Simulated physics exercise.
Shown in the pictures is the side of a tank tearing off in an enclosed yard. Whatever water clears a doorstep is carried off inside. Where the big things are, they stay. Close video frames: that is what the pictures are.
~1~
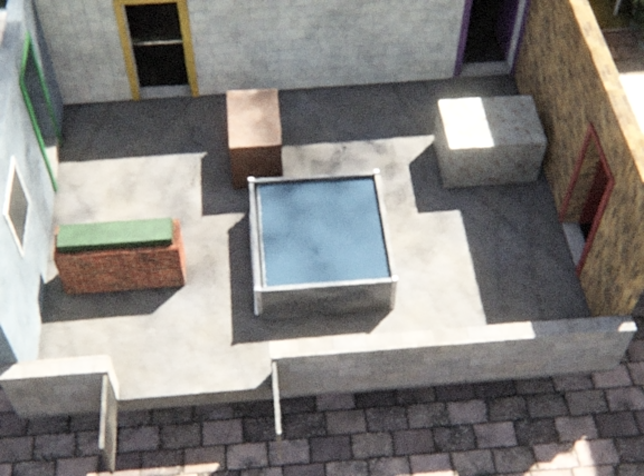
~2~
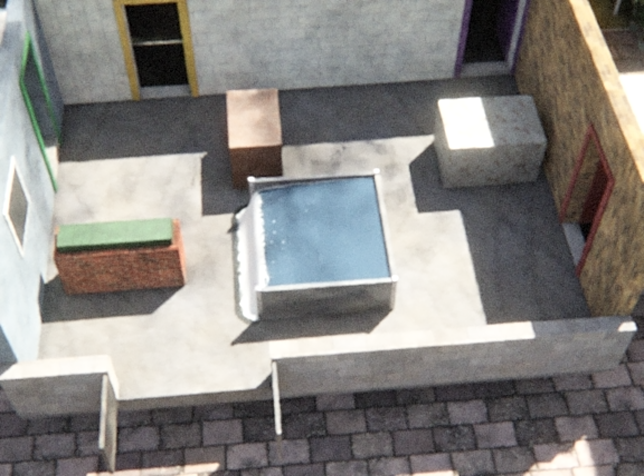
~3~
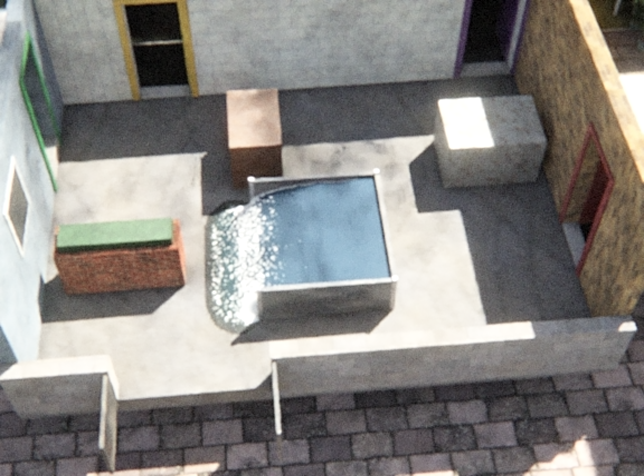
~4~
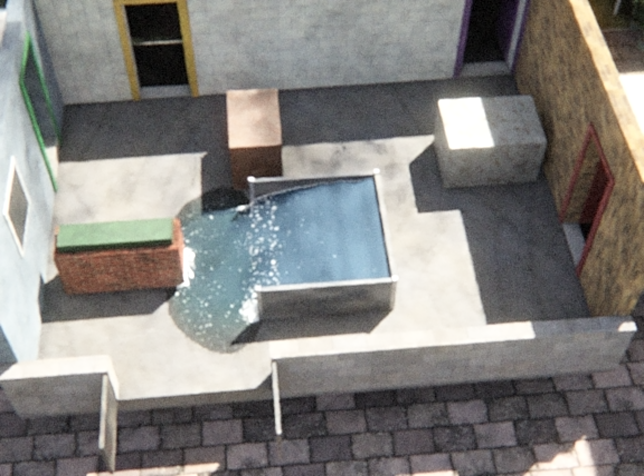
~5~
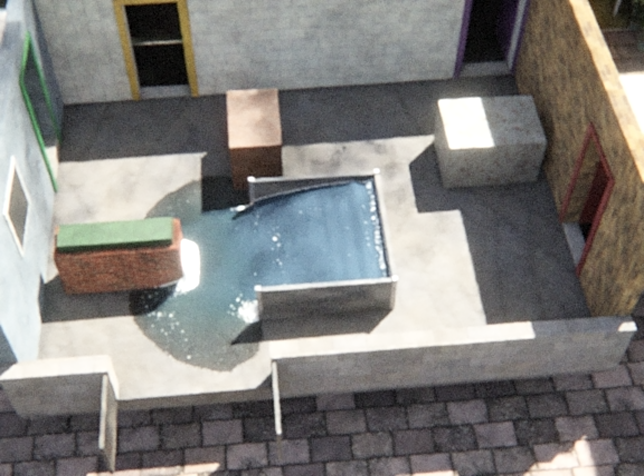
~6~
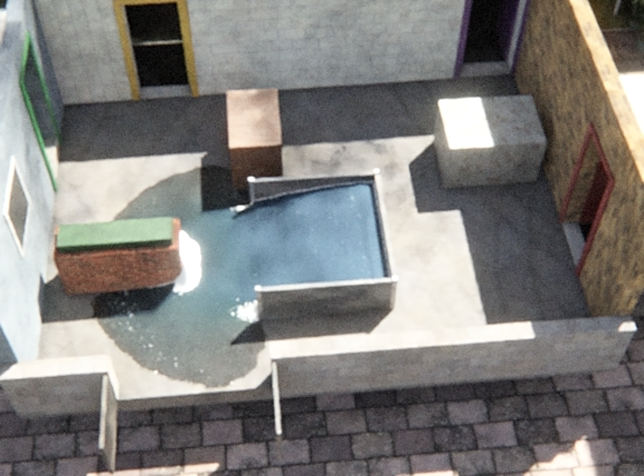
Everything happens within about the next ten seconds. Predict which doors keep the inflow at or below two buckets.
In the end I expect the yellow door to go over the limit, I expect the purple door to stay within two buckets, I expect the green door to stay within two buckets, I expect the red door to stay within two buckets.
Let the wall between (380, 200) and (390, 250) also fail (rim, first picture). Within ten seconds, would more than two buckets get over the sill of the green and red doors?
Taking them in turn, green ends up below and red ends up above.
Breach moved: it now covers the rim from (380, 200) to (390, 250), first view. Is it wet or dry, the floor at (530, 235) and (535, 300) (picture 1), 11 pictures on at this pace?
Note: Point one inundated; point two inundated.
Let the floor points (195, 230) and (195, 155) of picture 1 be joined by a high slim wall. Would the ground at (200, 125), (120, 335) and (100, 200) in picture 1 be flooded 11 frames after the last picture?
In order: Soaked, soaked, soaked.
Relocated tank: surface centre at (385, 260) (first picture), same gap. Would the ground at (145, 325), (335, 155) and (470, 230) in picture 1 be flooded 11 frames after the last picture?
Going through the three spots in turn: Gets wet, stays untouched, stays untouched.
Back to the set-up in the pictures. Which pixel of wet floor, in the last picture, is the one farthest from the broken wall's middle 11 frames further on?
The front tops out at about (65, 104).
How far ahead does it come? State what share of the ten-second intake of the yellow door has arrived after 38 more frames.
Around 60 percent.
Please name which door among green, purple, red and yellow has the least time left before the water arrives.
I'd go with the green one.
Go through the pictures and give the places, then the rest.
In the first picture, still water in the open tank at (320, 231).
In the second picture, the front is at (249, 209), out from the gap at (258, 252).
In the third picture, the front is at (239, 329), out from the gap at (258, 254).
In the fourth picture, water pours out at (258, 255) and has run to (195, 204).
In the fifth picture, the front is at (139, 316), out from the gap at (258, 255).
In the sixth picture, the front is at (101, 316), out from the gap at (258, 255).
A moment on, water covers 30 % of the floor; the yellow door not reached, the purple door not reached, the green door not reached, the red door not reached.
Next, water covers 35 % of the floor; the yellow door not reached, the purple door not reached, the green door wet at the sill, nothing in, the red door not reached.
Then, water covers 45 % of the floor; the yellow door under two buckets in, the purple door not reached, the green door wet at the sill, nothing in, the red door not reached.
Later, water covers 55 % of the floor; the yellow door over two buckets in, the purple door not reached, the green door wet at the sill, nothing in, the red door not reached.
In the end, water covers 75 % of the floor; the yellow door far over two buckets in, the purple door wet at the sill, nothing in, the green door wet at the sill, nothing in, the red door not reached.
